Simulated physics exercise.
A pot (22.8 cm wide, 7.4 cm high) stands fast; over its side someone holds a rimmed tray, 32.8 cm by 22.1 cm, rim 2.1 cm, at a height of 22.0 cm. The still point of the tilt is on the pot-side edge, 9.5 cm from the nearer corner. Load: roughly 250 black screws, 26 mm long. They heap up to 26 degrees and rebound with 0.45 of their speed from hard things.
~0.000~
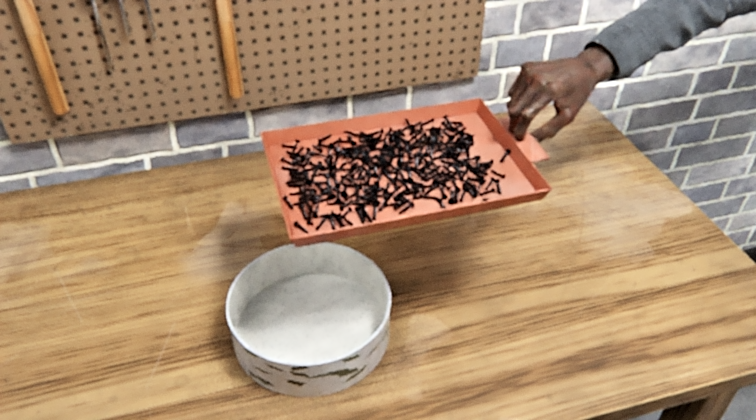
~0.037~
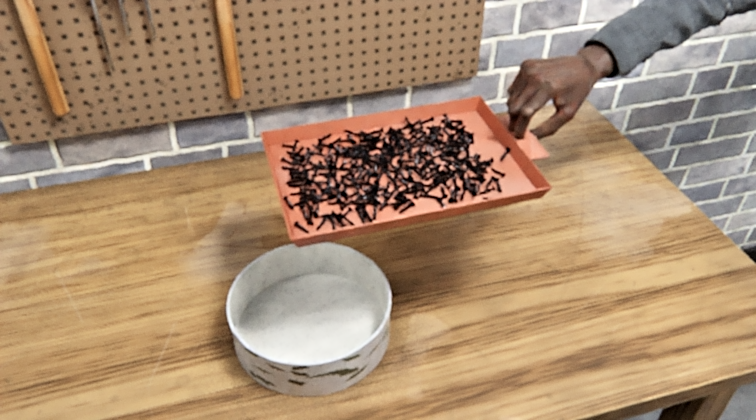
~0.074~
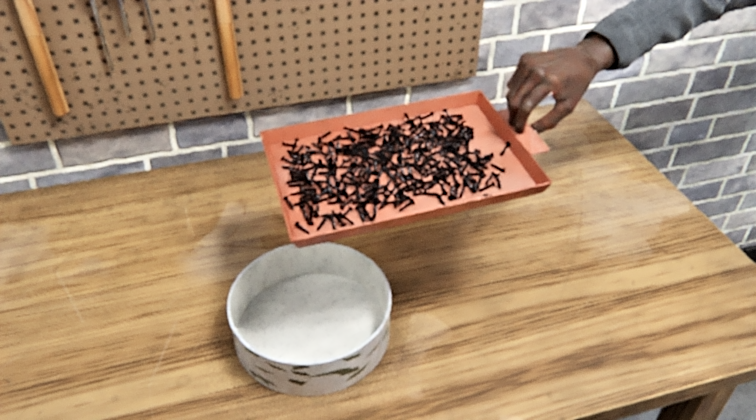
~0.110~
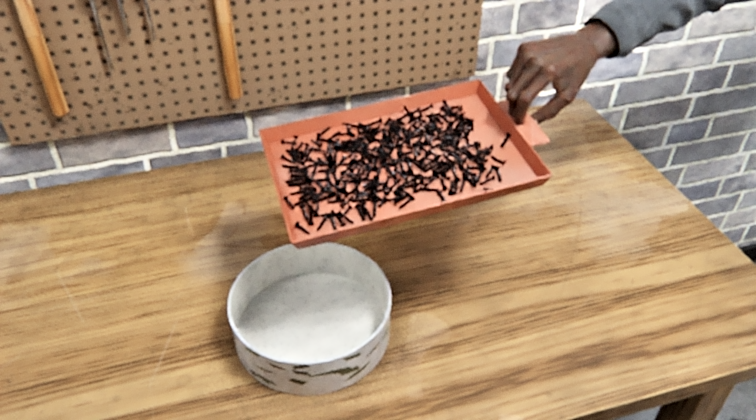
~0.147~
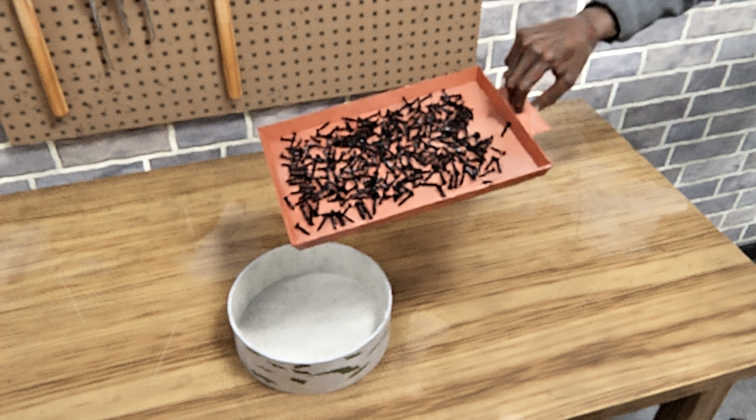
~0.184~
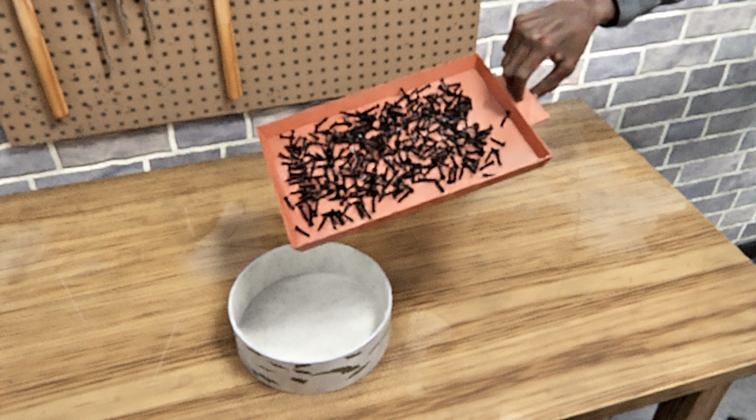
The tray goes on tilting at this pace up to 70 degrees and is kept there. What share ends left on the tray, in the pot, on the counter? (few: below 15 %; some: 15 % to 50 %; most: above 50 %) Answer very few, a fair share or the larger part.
Left on the tray: Very few; in the pot: The larger part; on the counter: A fair share.
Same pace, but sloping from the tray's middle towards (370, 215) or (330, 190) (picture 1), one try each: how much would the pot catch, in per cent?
Some 85 and 35 per cent.
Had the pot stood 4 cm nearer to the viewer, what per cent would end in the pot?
It would be near 85 per cent.
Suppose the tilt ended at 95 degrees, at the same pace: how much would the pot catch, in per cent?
In that case some 75 per cent.
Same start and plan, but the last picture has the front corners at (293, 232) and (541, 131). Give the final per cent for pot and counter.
Pot 15, counter 75.
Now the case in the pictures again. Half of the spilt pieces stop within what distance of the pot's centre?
Some 20 cm.
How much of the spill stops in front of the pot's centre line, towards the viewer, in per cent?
About 90 per cent.
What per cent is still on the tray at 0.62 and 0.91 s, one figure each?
In turn: 100, 15.
After 0.44 s, tilt 41 degrees; the tray holds 100 %, the pot 0 %.
After 0.62 s, tilt 61 degrees; the tray holds 100 %, the pot 0 %.
After 0.91 s, tilt 70 degrees; the tray holds 15 %, the pot 45 %.
At rest (1.9 s), tray 5 %, pot 70 %, counter 25 %.
